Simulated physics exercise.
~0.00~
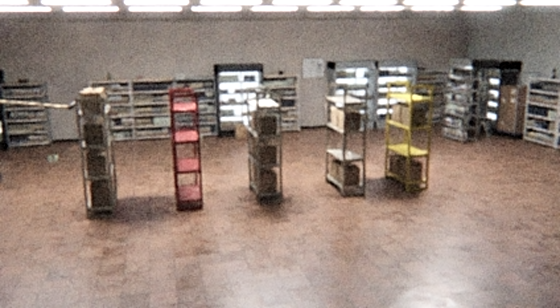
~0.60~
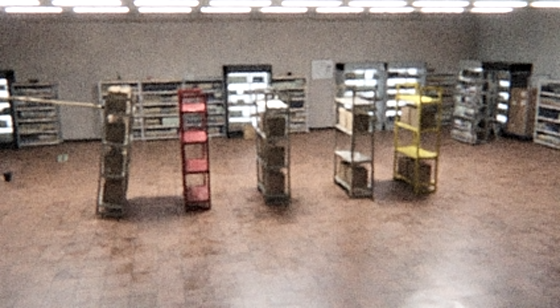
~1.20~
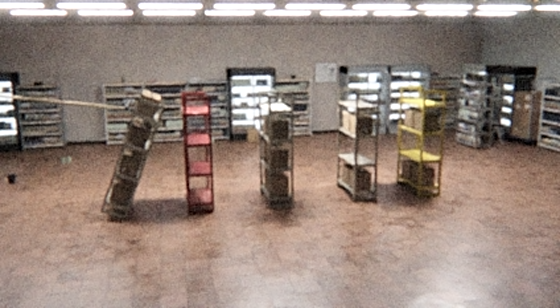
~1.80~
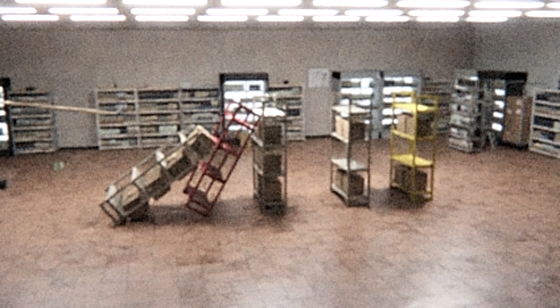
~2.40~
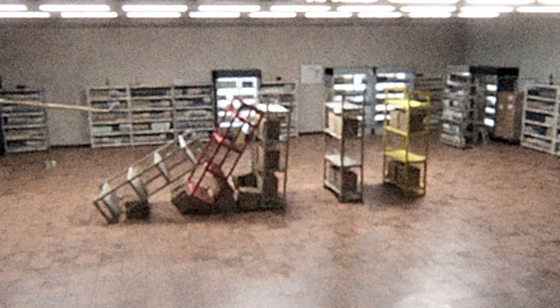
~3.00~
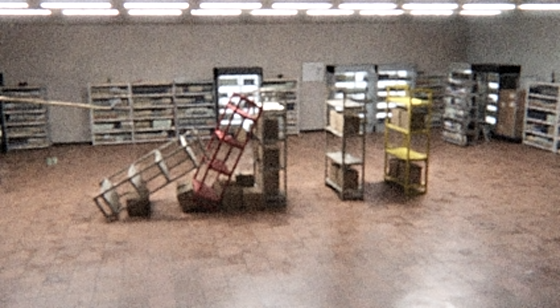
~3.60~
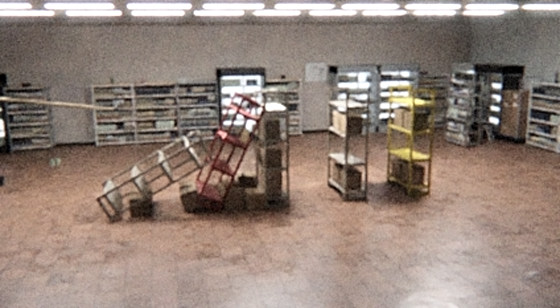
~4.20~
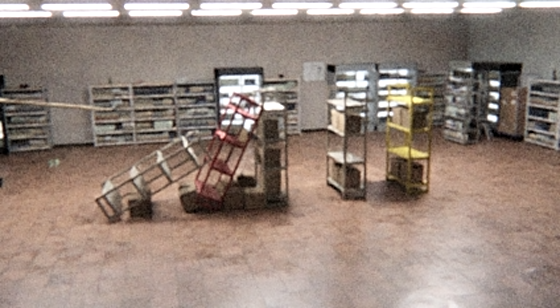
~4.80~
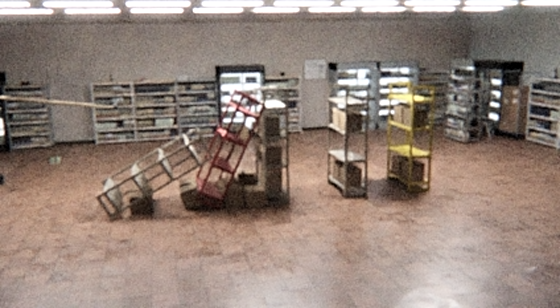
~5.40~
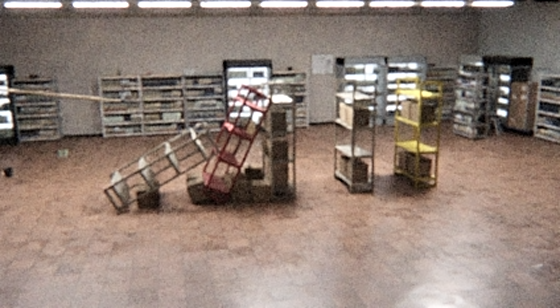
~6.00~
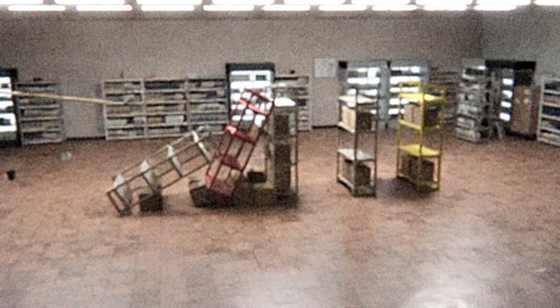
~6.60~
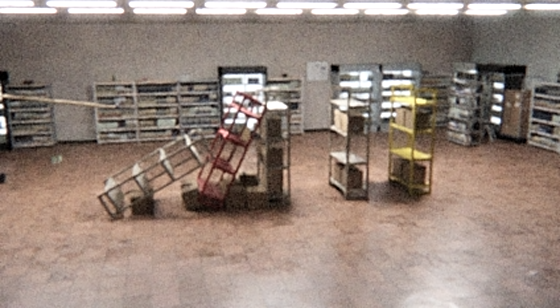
In a large room with a tiled floor, a pole tipped the leftmost of five shelving racks rightward into the red one, which leaned against the third as boxes spilled, leaving the third, fourth and yellow racks standing.
